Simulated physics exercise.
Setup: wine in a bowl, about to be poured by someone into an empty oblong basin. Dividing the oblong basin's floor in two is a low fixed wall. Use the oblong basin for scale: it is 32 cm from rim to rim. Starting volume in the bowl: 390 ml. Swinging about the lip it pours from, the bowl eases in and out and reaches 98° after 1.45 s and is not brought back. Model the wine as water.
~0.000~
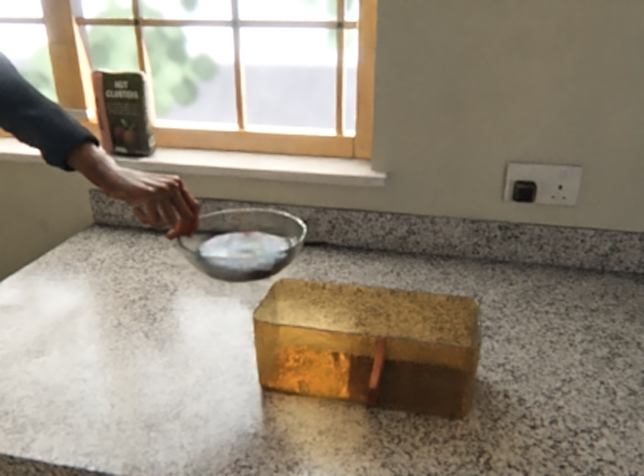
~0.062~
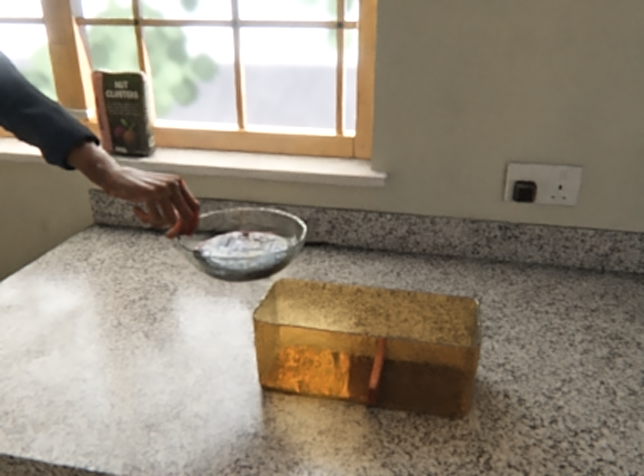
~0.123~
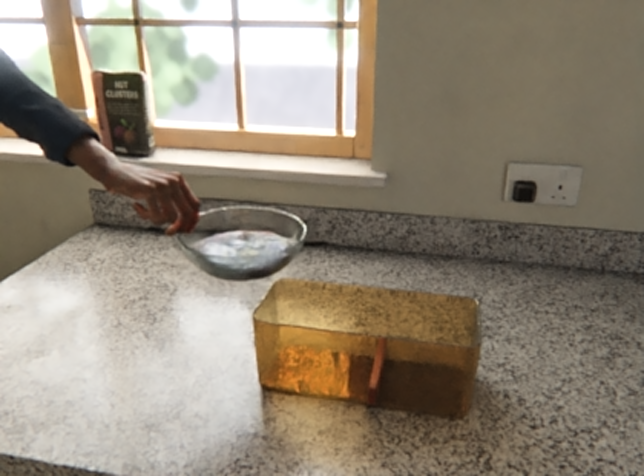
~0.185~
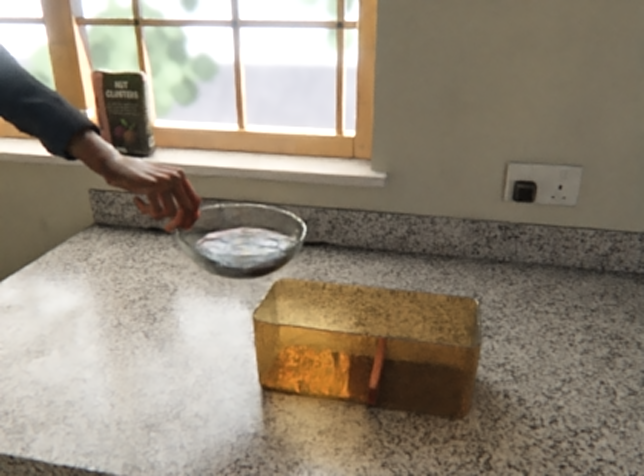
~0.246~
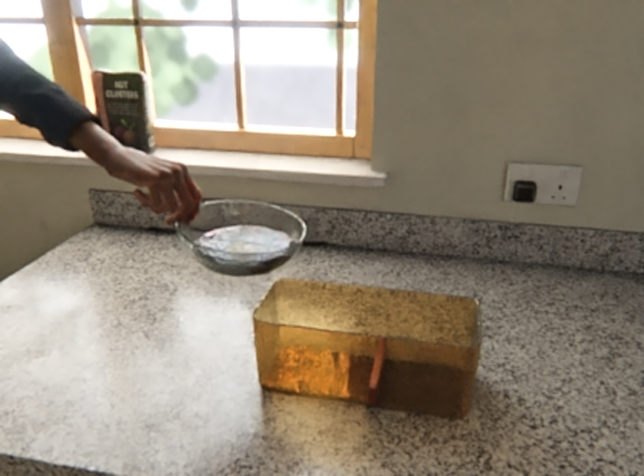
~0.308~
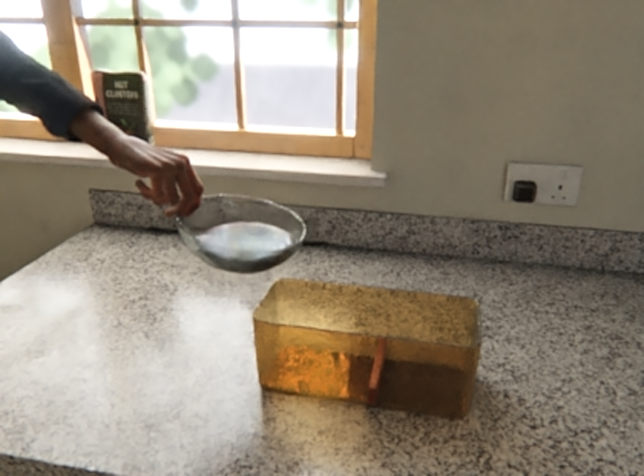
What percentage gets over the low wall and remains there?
8 %.
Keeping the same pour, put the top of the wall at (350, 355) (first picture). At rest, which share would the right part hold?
That would be about 80 in a hundred, I'd say.
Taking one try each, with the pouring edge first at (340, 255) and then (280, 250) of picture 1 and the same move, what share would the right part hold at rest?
I'd say 85 percent on the first go, 10 percent on the next.
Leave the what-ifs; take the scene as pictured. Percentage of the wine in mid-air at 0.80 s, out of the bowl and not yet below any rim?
It comes to about 34 percent.
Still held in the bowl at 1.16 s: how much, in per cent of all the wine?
About 1 % is still there.
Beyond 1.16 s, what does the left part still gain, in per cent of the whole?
About 7 percent.
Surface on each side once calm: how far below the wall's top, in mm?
Left about 14 mm, right about 28 mm.
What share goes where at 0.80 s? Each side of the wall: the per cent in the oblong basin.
I'd say some 10 on the left and some 0 on the right.
Then, 0.80 s in, the tilt is 57° and 55 per cent is still to pour, 10 is left of the wall and 0 right of it.
Then, 1.16 s in, the tilt is 89° and 1 per cent is still to pour, 83 is left of the wall and 5 right of it.
Then, 1.54 s in, the tilt is 98° and 0 per cent is still to pour, 91 is left of the wall and 7 right of it.
Then, 1.95 s in, the tilt is 98° and 0 per cent is still to pour, 91 is left of the wall and 8 right of it.
Finally, 91 per cent lies left of the wall, 8 right of it and 1 outside.
